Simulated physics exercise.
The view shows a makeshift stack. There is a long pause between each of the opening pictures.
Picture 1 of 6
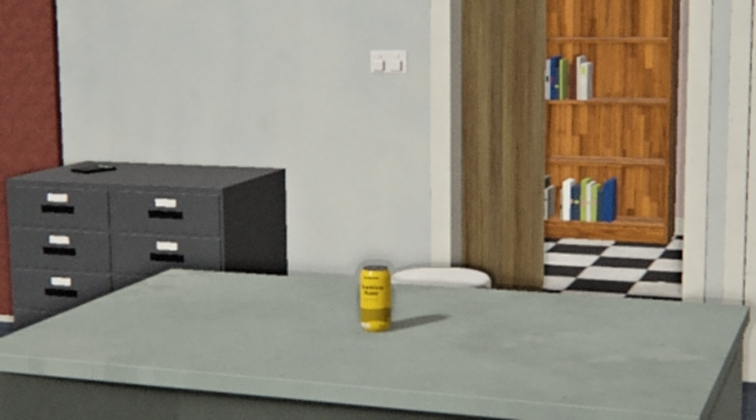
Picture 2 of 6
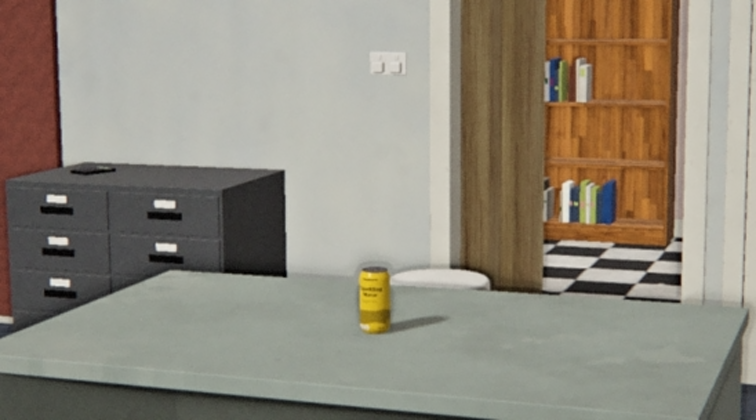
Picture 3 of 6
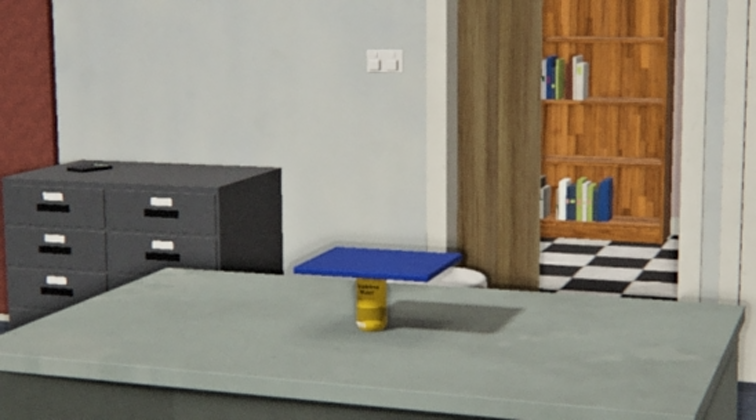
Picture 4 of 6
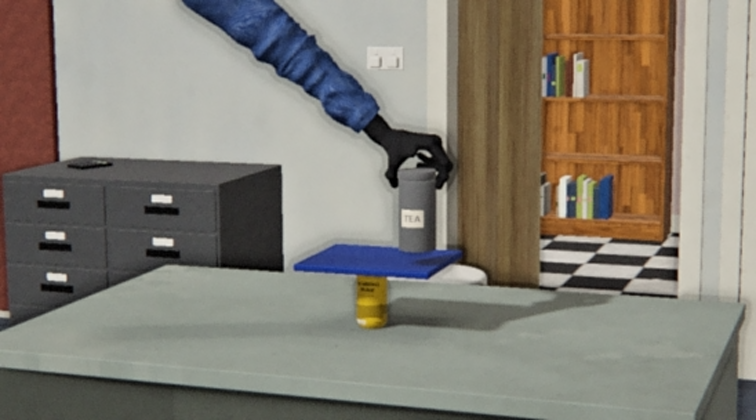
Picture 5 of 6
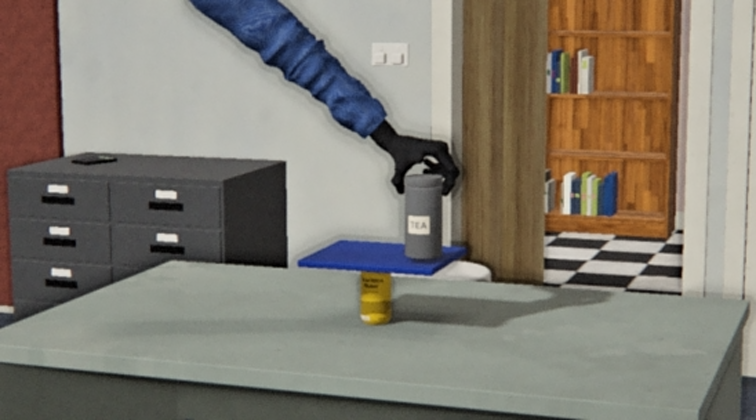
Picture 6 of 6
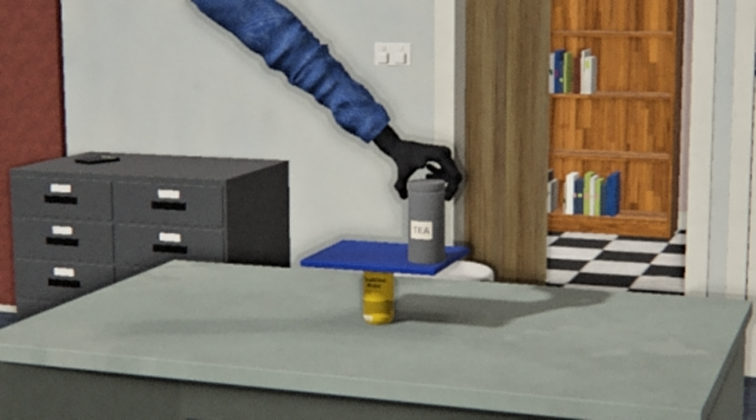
On a grey-green table in a room with filing cabinets, a yellow can stands alone, then appears with a flat blue board on top; a black-gloved hand in a blue sleeve lowers a grey tea jar onto the board's right side.
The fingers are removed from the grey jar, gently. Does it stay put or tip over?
The balance breaks.
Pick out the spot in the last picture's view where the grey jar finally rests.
In the final view it sits at roughly (498, 319).
Then, 0.30 s on from there, grey jar now fallen; blue lid turned 32° from how it was put.
Then, 0.50 s on from there, blue lid turned 68° from how it was put.
Then, 0.80 s on from there, blue lid now fallen; yellow can turned 66° from how it was put.
Then, 0.90 s on from there, yellow can now fallen.
In the end, fallen, yellow can, blue lid and grey jar. At the end, from the last picture's camera, grey jar near (498, 319). The stack comes apart.
